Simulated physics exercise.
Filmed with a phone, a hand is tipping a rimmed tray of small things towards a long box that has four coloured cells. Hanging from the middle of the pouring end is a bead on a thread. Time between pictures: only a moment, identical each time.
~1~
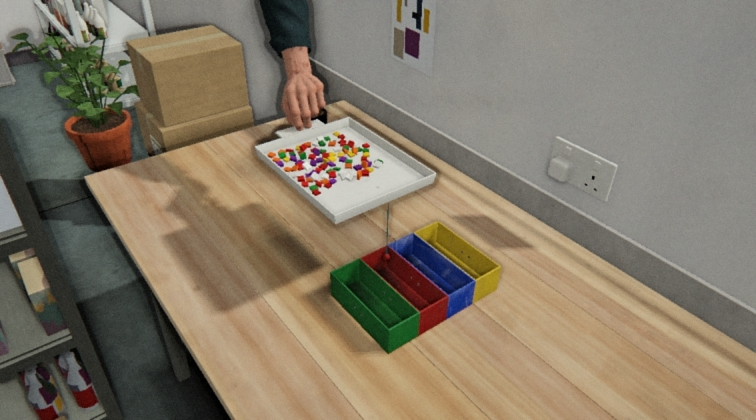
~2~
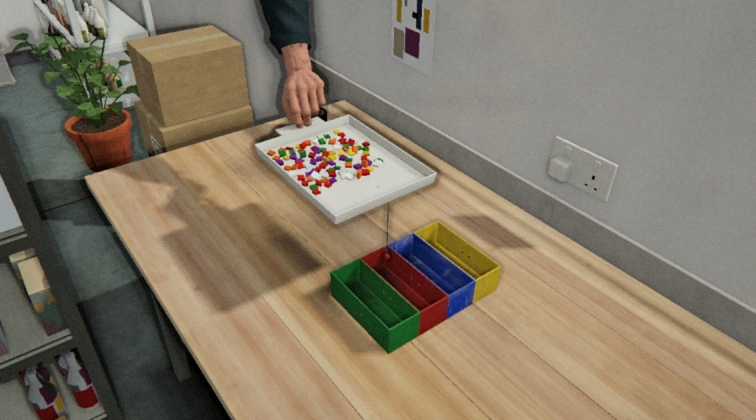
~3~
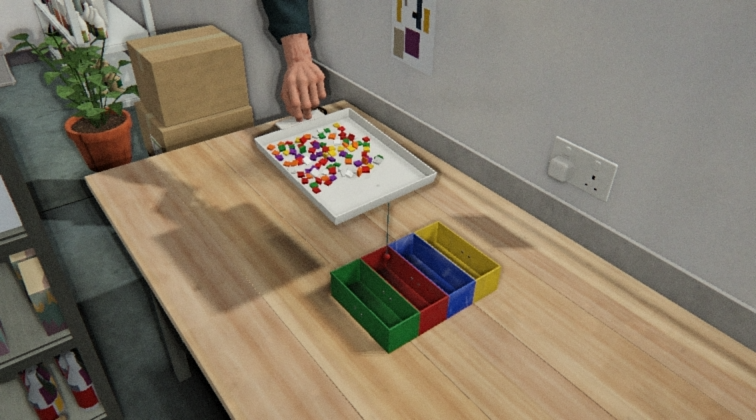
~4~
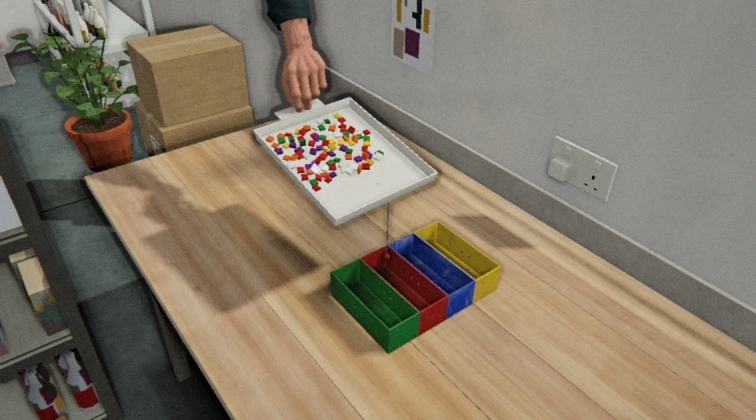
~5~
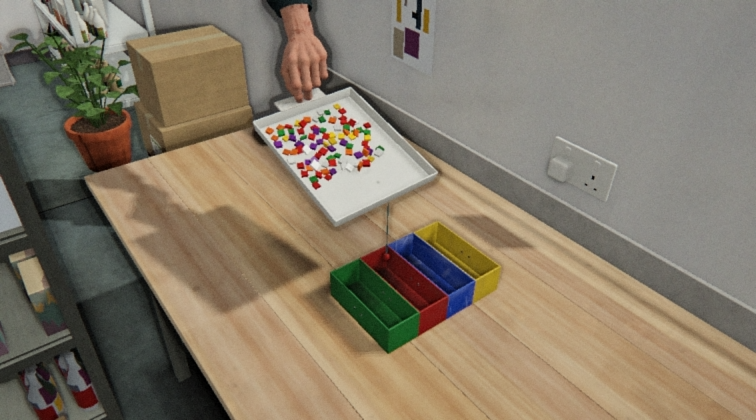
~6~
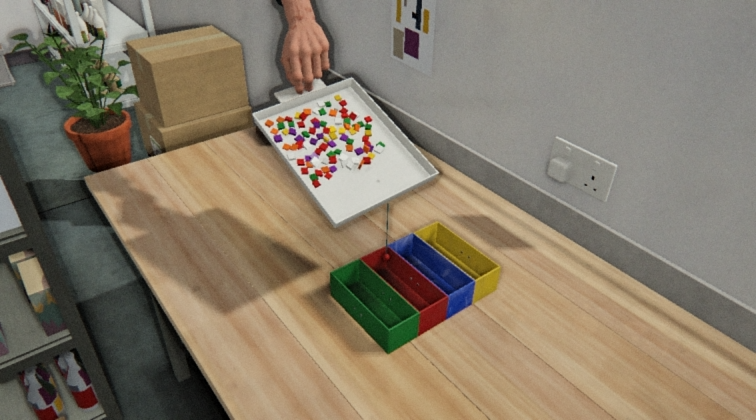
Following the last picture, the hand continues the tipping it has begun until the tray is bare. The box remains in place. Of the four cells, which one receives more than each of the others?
The green cell receives the most.
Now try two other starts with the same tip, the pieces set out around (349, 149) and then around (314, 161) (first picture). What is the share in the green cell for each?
You'd get about 40 per cent first and about 60 per cent second.
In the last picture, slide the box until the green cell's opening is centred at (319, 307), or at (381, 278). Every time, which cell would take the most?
First try: That red cell. Second try: The green one.
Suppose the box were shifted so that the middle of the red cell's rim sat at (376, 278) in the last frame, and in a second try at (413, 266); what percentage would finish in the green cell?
It comes to roughly 50 per cent in one try and roughly 40 per cent in the next.
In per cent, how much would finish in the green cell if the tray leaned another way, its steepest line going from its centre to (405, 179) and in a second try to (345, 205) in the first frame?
Somewhere close to 0 % the first time, 50 % the second.
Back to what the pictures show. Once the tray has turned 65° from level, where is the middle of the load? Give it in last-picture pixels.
Somewhere about (362, 201).
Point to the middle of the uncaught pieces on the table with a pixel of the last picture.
Roughly at (347, 340).
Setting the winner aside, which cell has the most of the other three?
The cell in red.
Just after the last frame, tray tipped steeply; the larger part on the tray; about a tenth falling or outside the box.
A moment on, tray tipped past a quarter turn; roughly two thirds on the tray; about a tenth in the green cell; about a tenth in the red cell; roughly a quarter falling or outside the box.
Further on, tray tipped past a quarter turn; roughly a third in the green cell; roughly a quarter in the red cell; just a few in the blue cell; roughly a third falling or outside the box.
When it is over, tray tipped past a quarter turn; roughly a third in the green cell; roughly a quarter in the red cell; just a few in the blue cell; not one in the yellow cell; roughly a third outside the box.
